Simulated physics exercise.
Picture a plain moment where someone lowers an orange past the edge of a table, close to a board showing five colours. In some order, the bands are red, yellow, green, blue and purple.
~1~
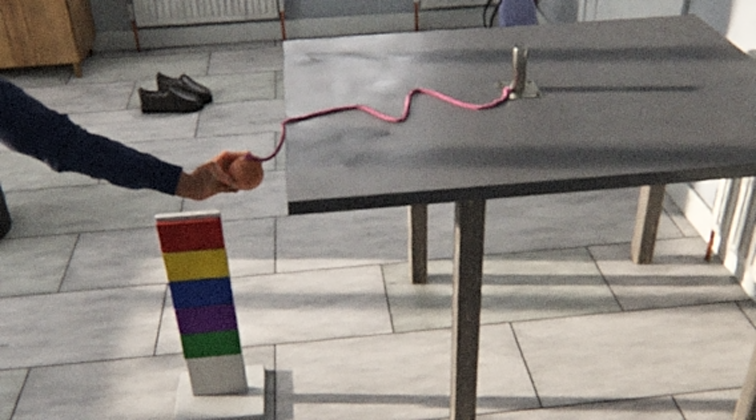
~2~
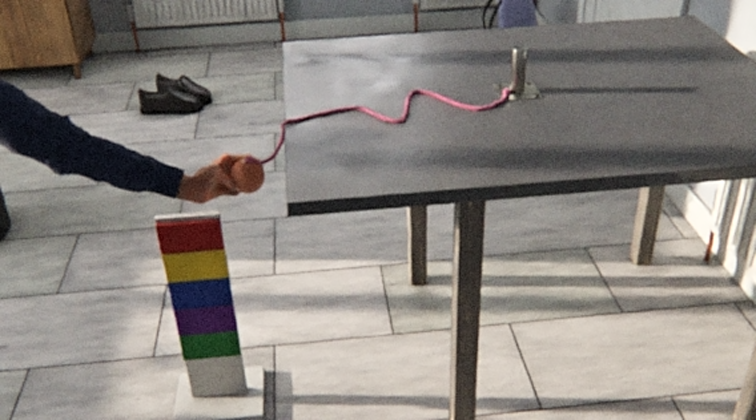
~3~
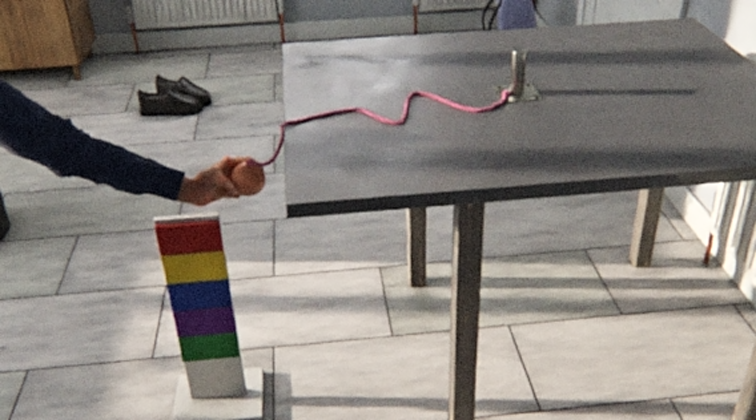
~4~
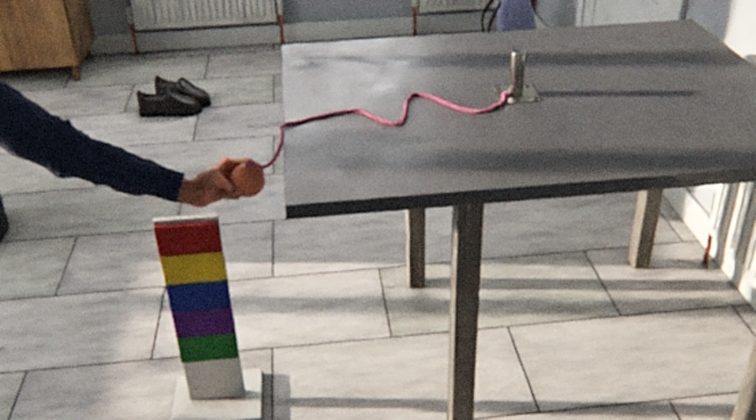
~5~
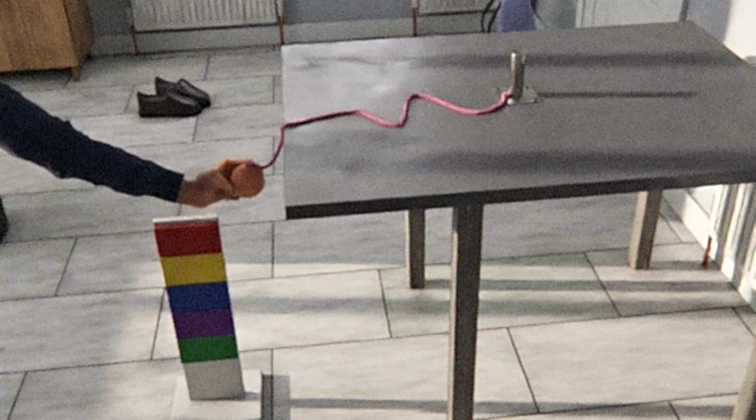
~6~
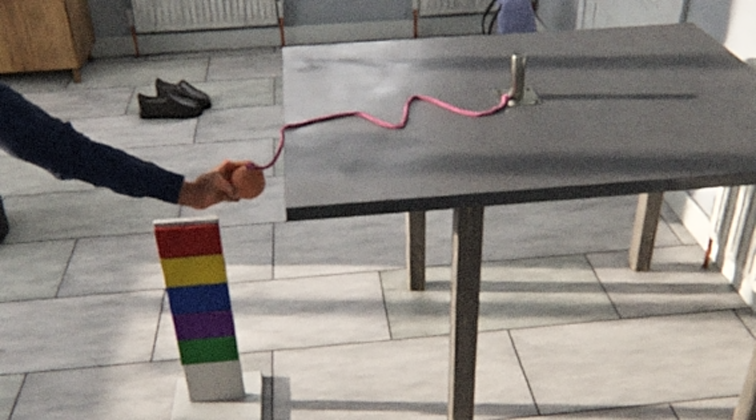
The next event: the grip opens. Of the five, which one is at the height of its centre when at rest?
At rest, its centre is at the height of blue.
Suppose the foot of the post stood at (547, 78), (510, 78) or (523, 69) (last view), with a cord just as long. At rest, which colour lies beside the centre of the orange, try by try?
Post by post, in the given order: Yellow; blue; yellow.
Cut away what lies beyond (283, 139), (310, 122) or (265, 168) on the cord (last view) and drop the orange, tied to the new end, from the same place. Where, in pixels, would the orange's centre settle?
So, going through them: (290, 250) first, (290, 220) next, (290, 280) last.
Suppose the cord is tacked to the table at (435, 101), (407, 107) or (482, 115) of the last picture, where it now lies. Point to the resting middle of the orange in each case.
Going through the three tries, you get (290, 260), (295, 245) and (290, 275).
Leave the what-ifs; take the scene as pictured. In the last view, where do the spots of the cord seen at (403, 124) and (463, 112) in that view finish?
About (311, 121), and the other about (436, 106).
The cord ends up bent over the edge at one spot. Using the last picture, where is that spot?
It is around (381, 123).
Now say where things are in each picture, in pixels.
In the first frame, orange (247, 174); red (191, 237); yellow (196, 266); blue (201, 293); purple (206, 320); green (211, 345).
In the second frame, orange (248, 176); cord through (495, 105) (439, 97) (407, 108) (366, 110) (300, 119).
In the third frame, orange (249, 179).
In the fourth frame, orange (248, 180); cord through (494, 108) (438, 99) (406, 111) (365, 113) (299, 122).
In the fifth frame, orange (248, 181).
In the sixth frame, orange (248, 183); cord through (494, 111) (438, 102) (406, 114) (365, 115) (300, 124).
Soon after, orange near (321, 279); level with blue.
After that, orange near (283, 289); level with blue.
In the end, orange near (297, 288); level with blue. Its middle rests at the blue band.
